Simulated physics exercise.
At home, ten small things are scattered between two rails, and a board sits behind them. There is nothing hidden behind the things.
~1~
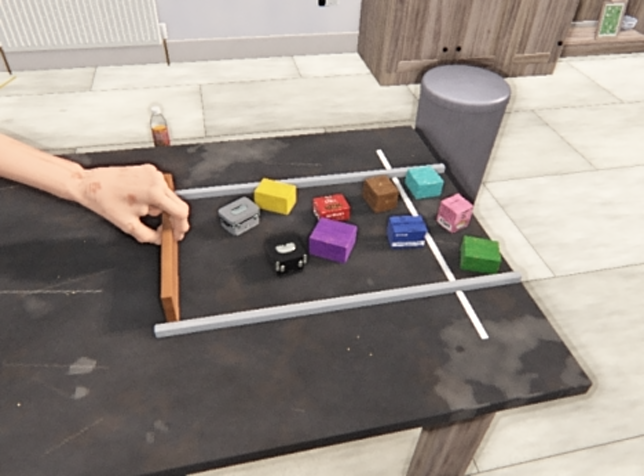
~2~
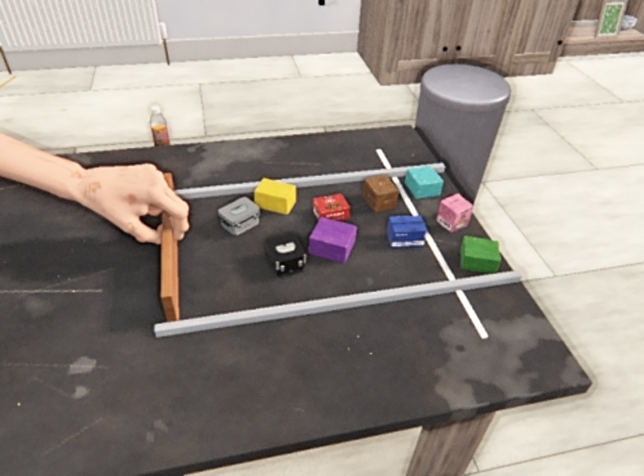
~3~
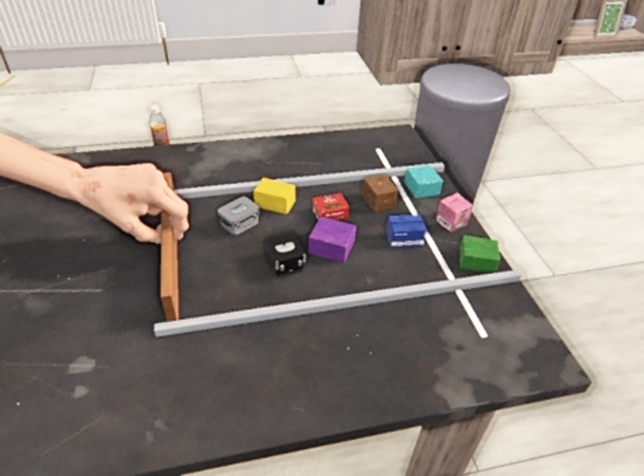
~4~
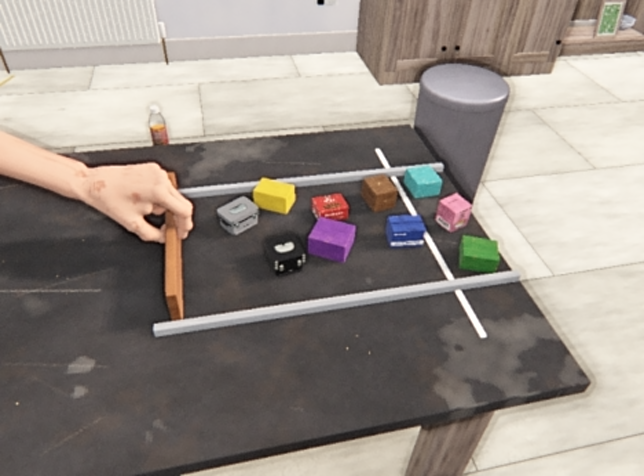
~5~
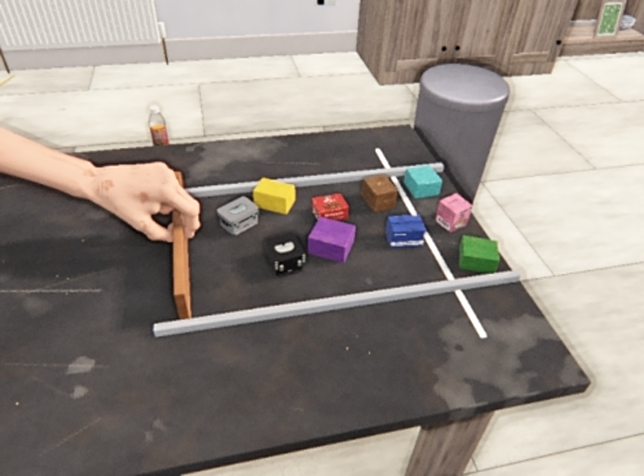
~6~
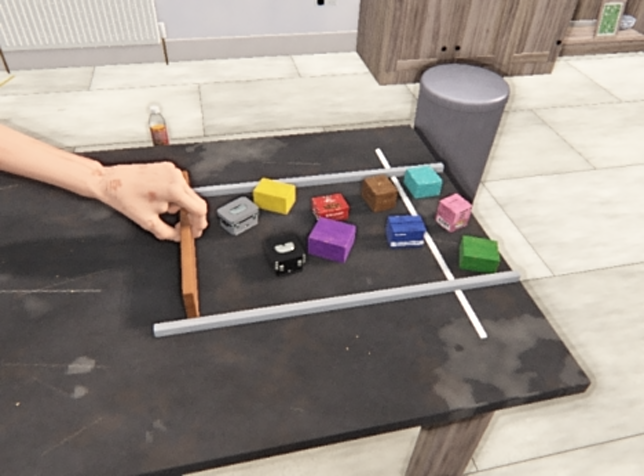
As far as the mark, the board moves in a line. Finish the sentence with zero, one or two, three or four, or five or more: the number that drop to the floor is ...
The number that drop to the floor is three or four.
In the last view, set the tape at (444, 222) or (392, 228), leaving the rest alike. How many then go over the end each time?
Respectively 6 and 2.
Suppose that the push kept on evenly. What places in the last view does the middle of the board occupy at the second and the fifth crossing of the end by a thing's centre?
(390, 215) and (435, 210).
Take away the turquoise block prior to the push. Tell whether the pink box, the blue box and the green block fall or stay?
So: The pink box goes down, the blue box goes down, the green block does not drop.
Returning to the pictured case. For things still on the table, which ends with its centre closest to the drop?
It is the red box.
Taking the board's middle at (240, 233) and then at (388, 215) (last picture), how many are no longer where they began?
The count reaches 1 first and 9 second.
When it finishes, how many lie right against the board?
That makes 3.
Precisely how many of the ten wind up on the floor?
That would be exactly 4.
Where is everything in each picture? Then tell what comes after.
The first picture shows green block (480, 255); pink box (455, 214); turquoise block (424, 182); board (170, 242); tape (421, 225).
The second picture shows pink box (455, 213); blue box (406, 232).
The third picture shows turquoise block (423, 182); purple block (332, 239).
The fourth picture shows green block (479, 254); board (173, 240).
The fifth picture shows pink box (454, 213); grey case (238, 217).
The sixth picture shows green block (479, 254); pink box (454, 213); turquoise block (423, 182); board (188, 239); tape (420, 225).
Soon after, none off yet; green block at rest near (479, 254); pink box at rest near (454, 213); turquoise block at rest near (423, 182).
Then, none off yet; green block at rest near (479, 254); pink box tipped a little near (482, 202); turquoise block moved about its own width near (451, 173).
At rest, the number that fall off is three or four; fallen, brown block, blue box, turquoise block and pink box.
